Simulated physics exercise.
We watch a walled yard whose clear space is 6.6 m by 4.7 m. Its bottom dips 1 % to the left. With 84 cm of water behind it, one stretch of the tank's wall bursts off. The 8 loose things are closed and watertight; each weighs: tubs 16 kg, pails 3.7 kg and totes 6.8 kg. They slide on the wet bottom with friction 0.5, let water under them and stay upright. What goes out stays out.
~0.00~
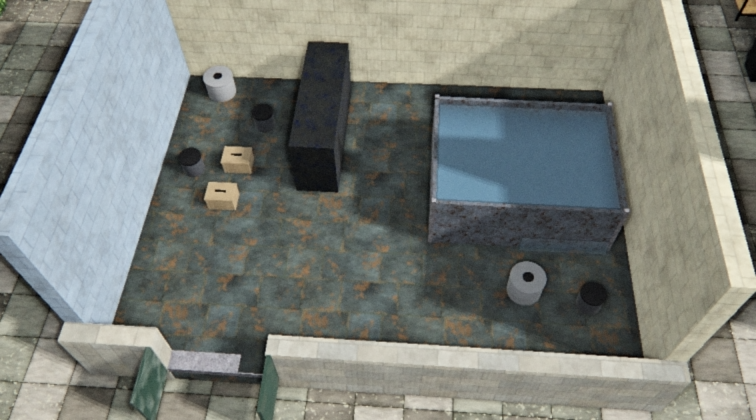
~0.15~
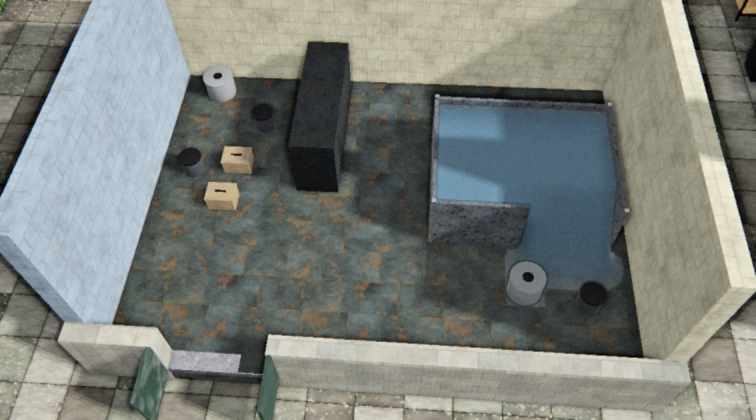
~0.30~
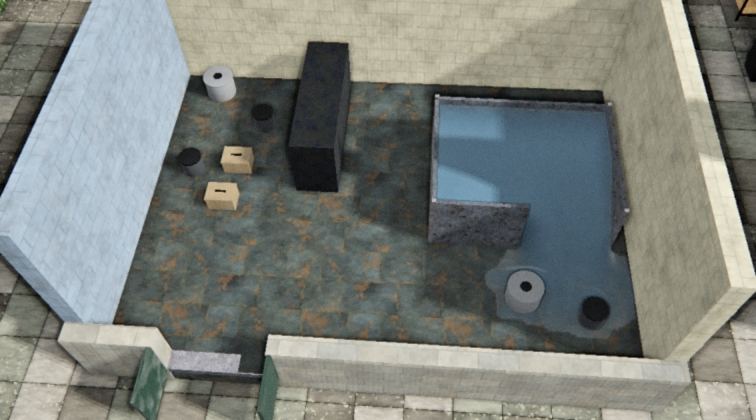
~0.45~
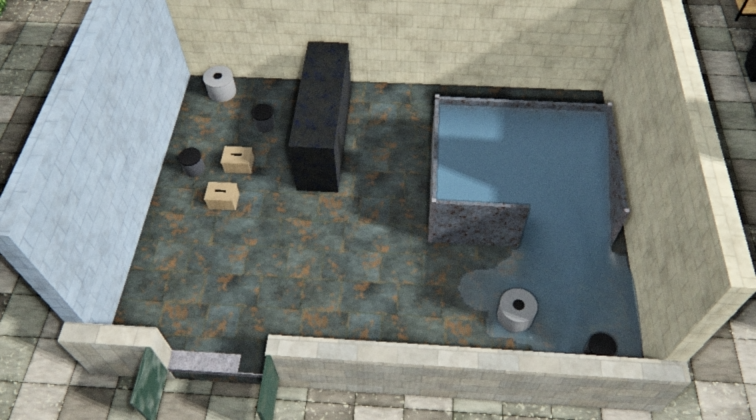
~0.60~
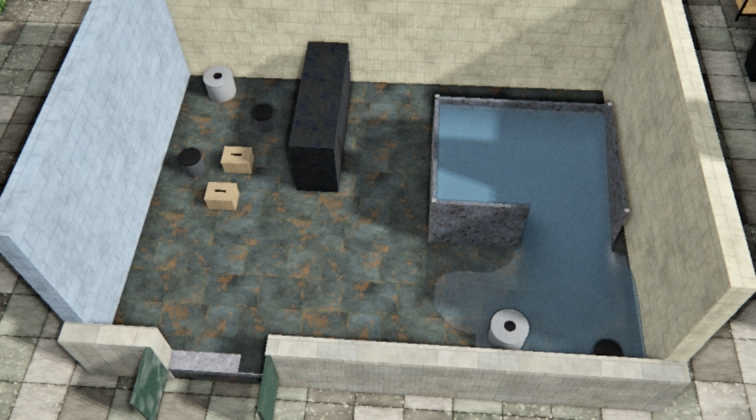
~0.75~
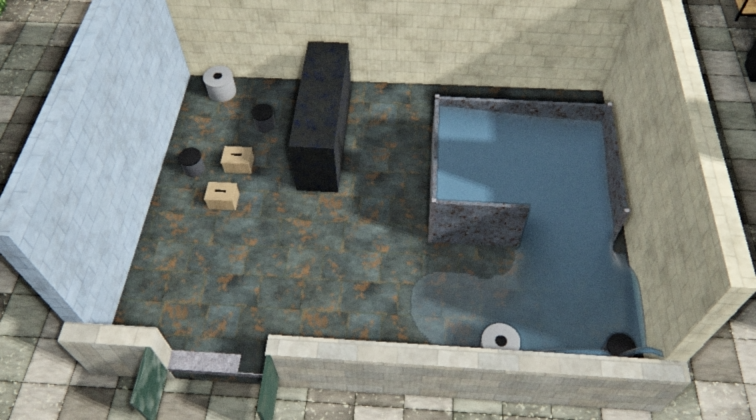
Water bursts from a dark stone tank as part of its front wall vanishes, in a walled yard seen from above by a still camera. Two pale boxes, dark round containers and a light-grey one stand left of a tall black block, unmoved. The water spreads forward and leftward over the mottled floor, carrying another light-grey container toward the viewer and slightly left, and a dark one forward and right.
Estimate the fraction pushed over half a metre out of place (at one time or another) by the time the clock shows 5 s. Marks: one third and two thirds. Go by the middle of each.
It is at least two thirds.
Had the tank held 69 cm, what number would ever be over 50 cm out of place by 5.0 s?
Then 5.
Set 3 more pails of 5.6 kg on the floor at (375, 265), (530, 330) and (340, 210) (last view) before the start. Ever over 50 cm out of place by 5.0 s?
In turn: Over, past it, more.
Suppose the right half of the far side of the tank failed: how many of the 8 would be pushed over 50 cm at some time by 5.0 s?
Then 4.
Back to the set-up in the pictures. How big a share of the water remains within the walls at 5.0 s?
About 98 per cent.
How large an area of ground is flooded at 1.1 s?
Some 8.5 m2.
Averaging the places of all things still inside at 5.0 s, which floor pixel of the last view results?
Near (284, 120).
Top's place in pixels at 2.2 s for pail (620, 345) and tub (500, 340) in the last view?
Around (508, 321) and (297, 256).
After 1.1 s 2 of 8 are over 50 cm from their spots; 1 afloat.
After 2.2 s 2 of 8 are over 50 cm from their spots; 1 afloat.
After 3.5 s 5 of 8 are over 50 cm from their spots; 4 afloat.
After 5.0 s 6 of 8 are over 50 cm from their spots, and 6 have been at some point; 4 afloat.
